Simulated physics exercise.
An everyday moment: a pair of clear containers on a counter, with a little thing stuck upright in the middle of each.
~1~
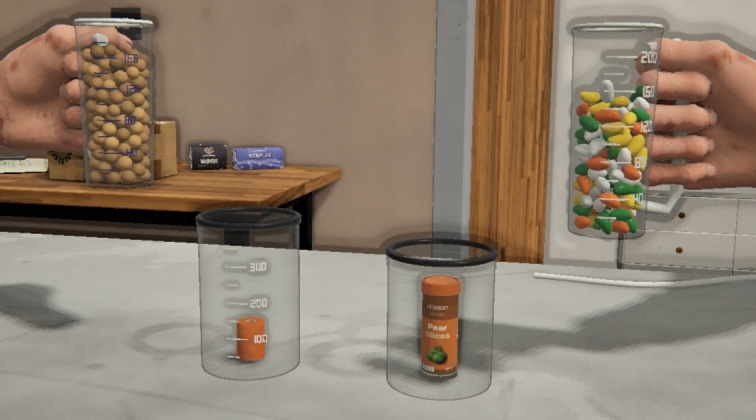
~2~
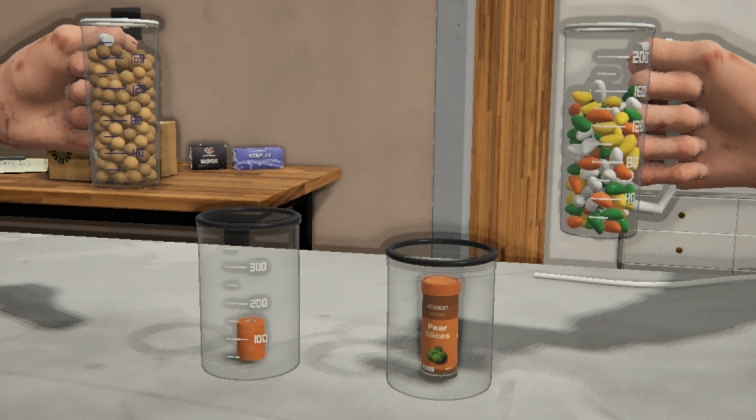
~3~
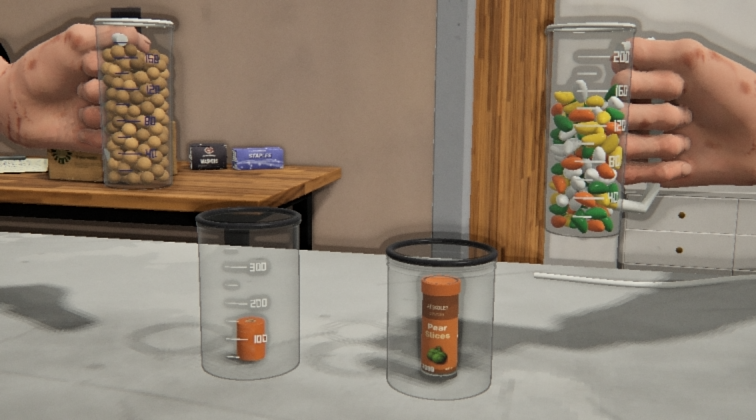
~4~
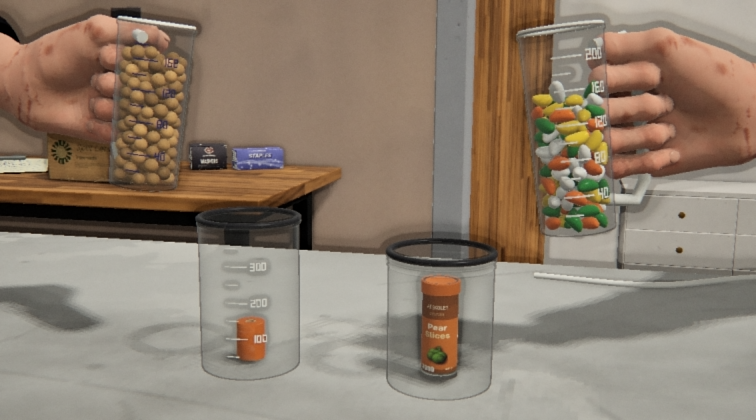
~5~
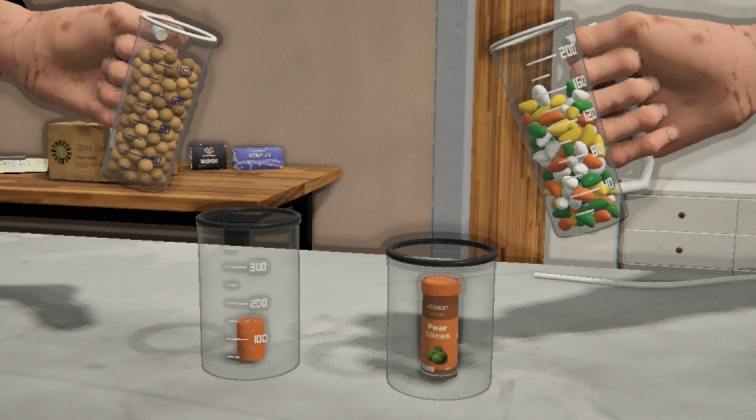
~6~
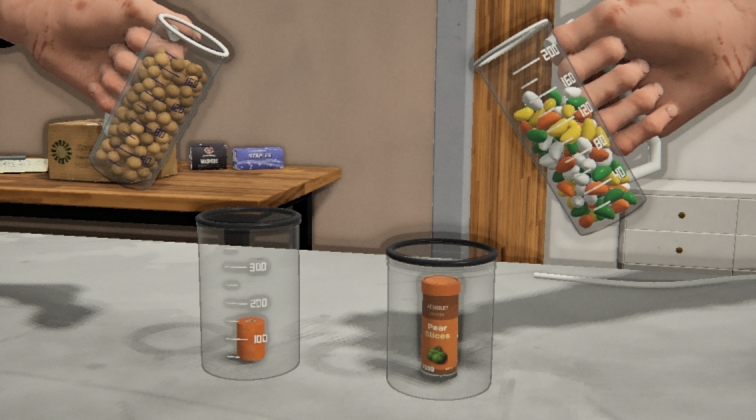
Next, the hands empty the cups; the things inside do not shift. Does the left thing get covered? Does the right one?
The left one is covered over; the right one remains in view above the fill.
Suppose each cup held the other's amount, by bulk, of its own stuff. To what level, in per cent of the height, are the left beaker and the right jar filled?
Left about 40, right about 65.
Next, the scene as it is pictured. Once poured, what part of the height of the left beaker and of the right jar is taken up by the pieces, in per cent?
Left about 50, right about 55.
Then, 0.35 s on from there, left beaker empty, all of its cupful still in the cup; right jar empty, all of its cupful still in the cup.
Then, 0.73 s on from there, left beaker nearly empty, the bulk of its cupful still in the cup; right jar nearly empty, nearly all of its cupful still in the cup.
Then, 1.18 s on from there, left beaker half full, none of its cupful still in the cup; right jar a third full, a small part of its cupful still in the cup.
In the end, left beaker half full (surface near (250, 289)), nothing beside it; right jar half full (surface near (440, 306)), one piece on the counter; the left thing is covered; the right thing is still showing.
